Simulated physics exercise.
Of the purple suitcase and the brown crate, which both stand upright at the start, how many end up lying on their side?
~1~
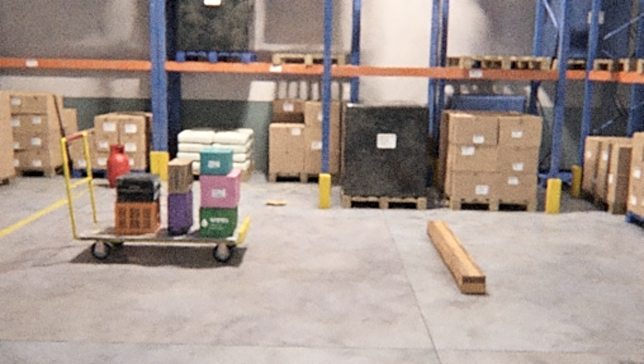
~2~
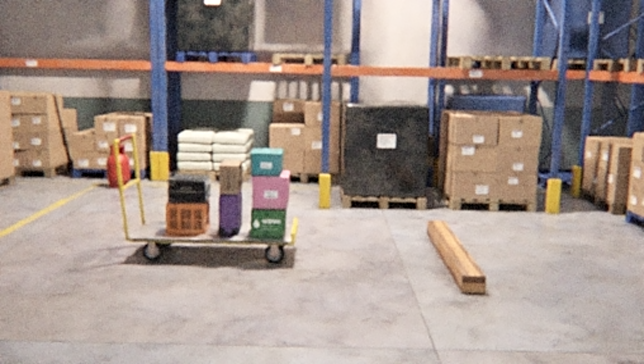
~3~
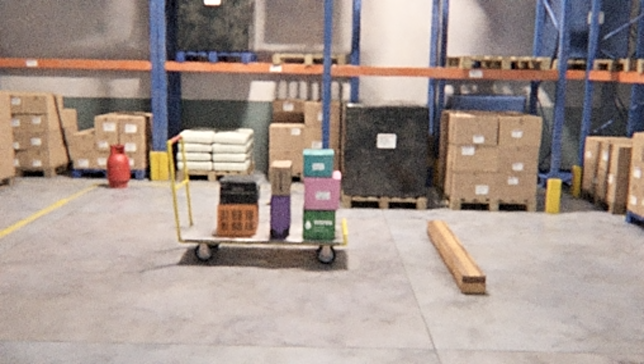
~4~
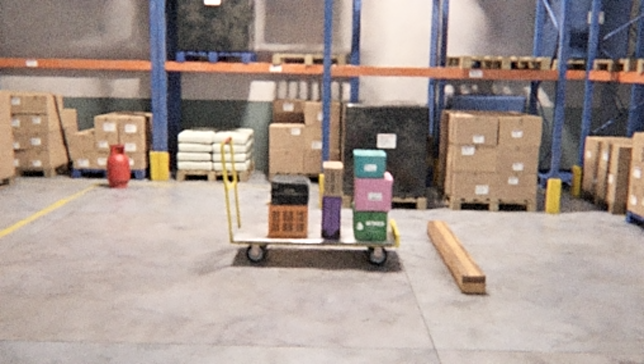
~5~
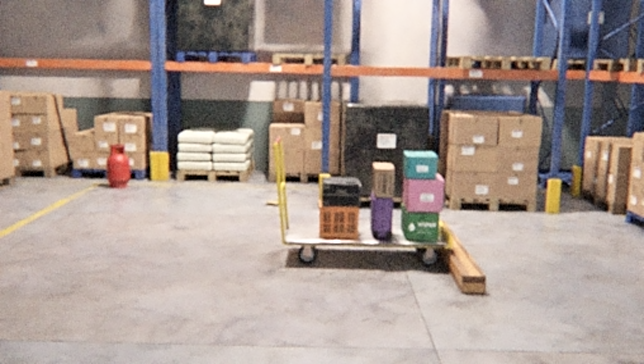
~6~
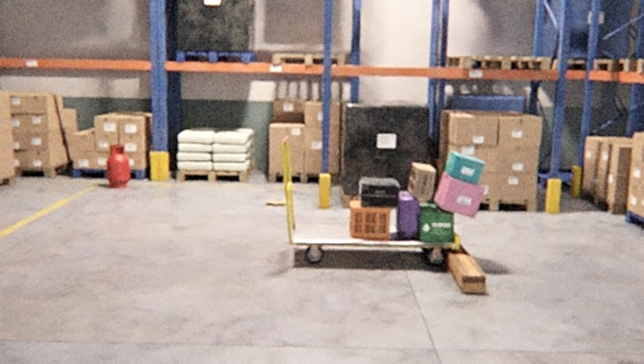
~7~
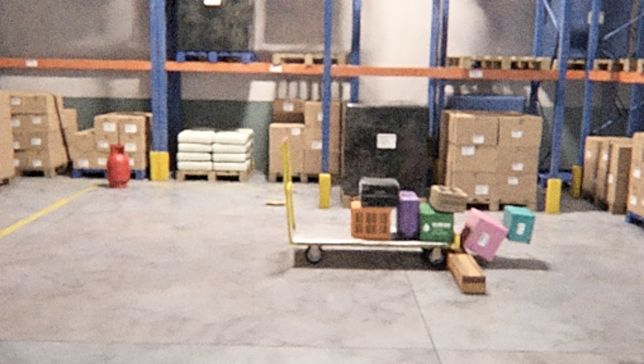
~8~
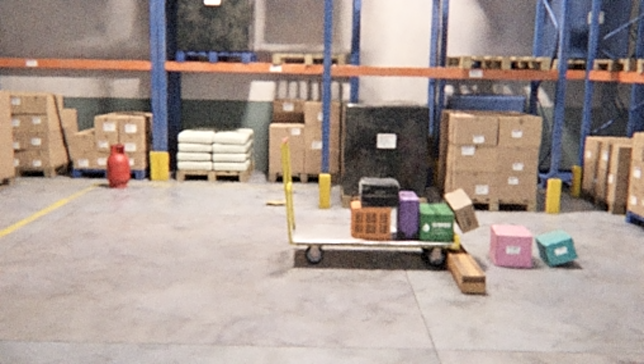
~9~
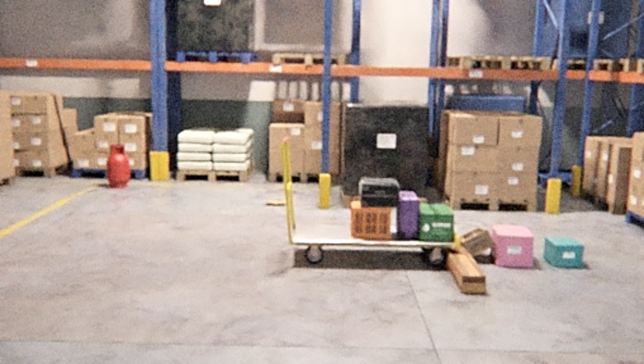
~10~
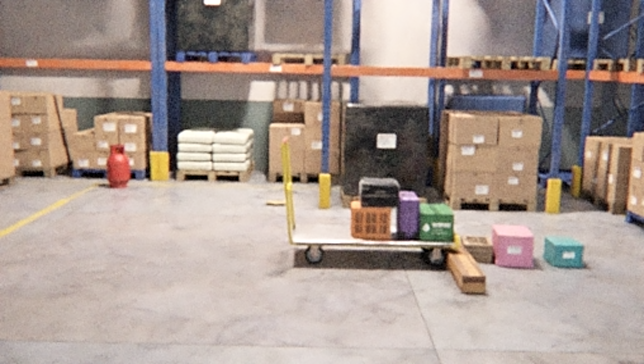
One of them does. The brown crate ends up on its side on the floor.
